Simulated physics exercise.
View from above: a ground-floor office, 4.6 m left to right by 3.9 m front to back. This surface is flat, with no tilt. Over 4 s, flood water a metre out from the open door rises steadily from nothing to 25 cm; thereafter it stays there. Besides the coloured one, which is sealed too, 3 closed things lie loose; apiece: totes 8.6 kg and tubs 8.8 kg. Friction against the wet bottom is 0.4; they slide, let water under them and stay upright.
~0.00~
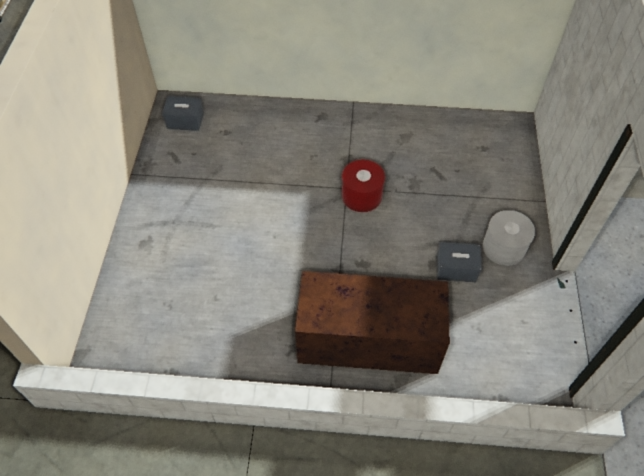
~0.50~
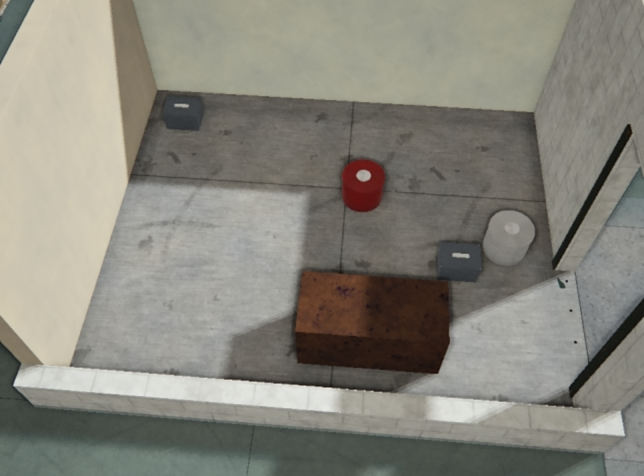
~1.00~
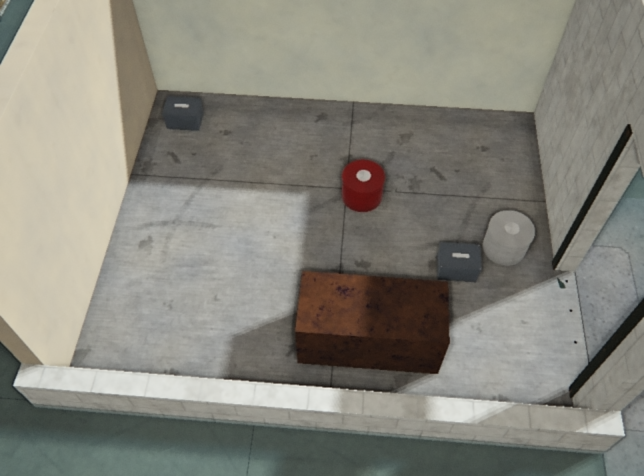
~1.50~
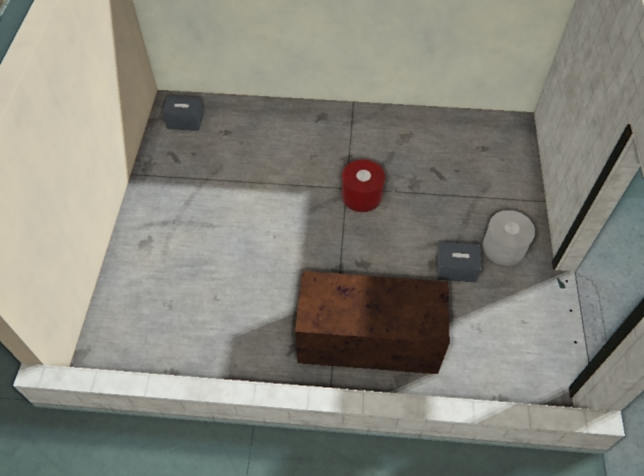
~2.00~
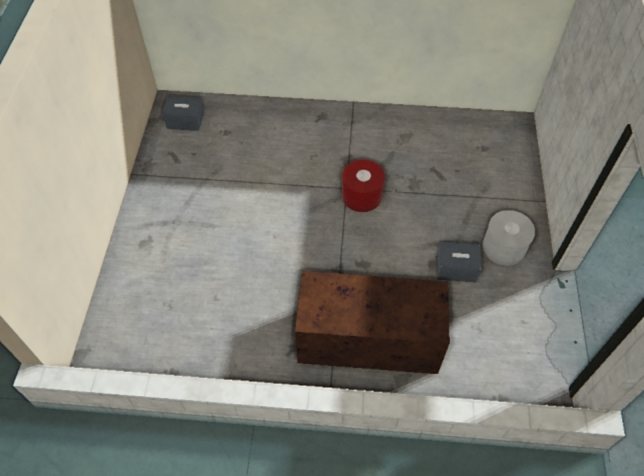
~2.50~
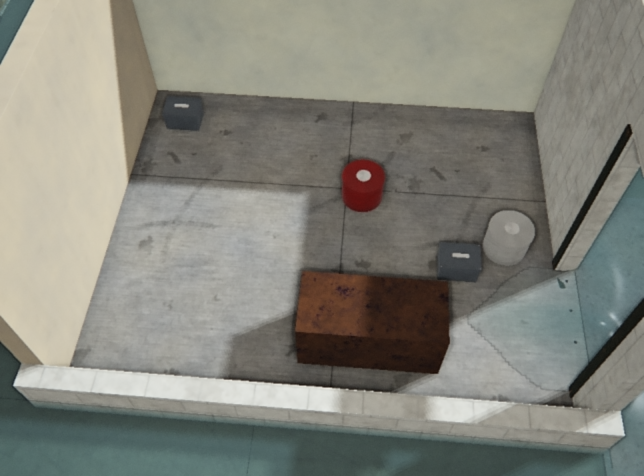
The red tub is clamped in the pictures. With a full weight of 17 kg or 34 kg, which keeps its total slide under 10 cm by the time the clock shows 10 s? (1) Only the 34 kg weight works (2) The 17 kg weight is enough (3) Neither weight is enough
Answer: 1.
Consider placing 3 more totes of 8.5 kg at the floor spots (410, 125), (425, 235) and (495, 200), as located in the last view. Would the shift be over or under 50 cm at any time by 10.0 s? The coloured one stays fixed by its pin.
Listed in order, they go beneath the bar, over the bar, beneath the bar.
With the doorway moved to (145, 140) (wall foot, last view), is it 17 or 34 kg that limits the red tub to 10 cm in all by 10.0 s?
For that position, the bigger mass alone succeeds.
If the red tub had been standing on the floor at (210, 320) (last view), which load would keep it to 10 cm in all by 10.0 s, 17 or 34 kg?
Here the lighter suffices.
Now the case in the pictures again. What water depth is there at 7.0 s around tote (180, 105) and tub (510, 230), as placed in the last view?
Roughly 4 and 3 cm.
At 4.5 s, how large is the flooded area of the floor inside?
Some 6.5 m2 of it.
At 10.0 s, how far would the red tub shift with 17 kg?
It would be some 20 cm from its spot.
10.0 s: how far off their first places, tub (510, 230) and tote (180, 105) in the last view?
In that order: 30 cm, 50 cm.
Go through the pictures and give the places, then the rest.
In the first frame, the red tub at (364, 176), on the bottom; 0.0 m2 under water; 0 of 4 have shifted.
In the second frame, the red tub at (364, 176) rests on the ground; water covers 0.0 m2; 0 of 4 have shifted.
In the third frame, the red tub at (364, 176) rests on the ground; 0.0 m2 under water; 0 of 4 have shifted.
In the fourth frame, the red tub at (364, 176) rests on the ground; water covers 0.0 m2; 0 of 4 have shifted.
In the fifth frame, the red tub at (364, 176) rests on the ground; water covers 0.1 m2; 0 of 4 have shifted.
In the sixth frame, the red tub at (364, 176), on the bottom; 0.8 m2 under water; 0 of 4 have shifted.
After 3.5 s the red tub would be 0 cm from its start with 17 kg and 0 cm from its start with 34 kg; 0 cm of water round it then.
After 4.5 s the red tub would be 0 cm from its start with 17 kg and 0 cm from its start with 34 kg; 1 cm of water round it then.
After 7.0 s the red tub would be 20 cm from its start with 17 kg and 0 cm from its start with 34 kg; 4 cm of water round it then.
After 10.0 s the red tub would be 23 cm from its start with 17 kg and 0 cm from its start with 34 kg; 6 cm of water round it then.
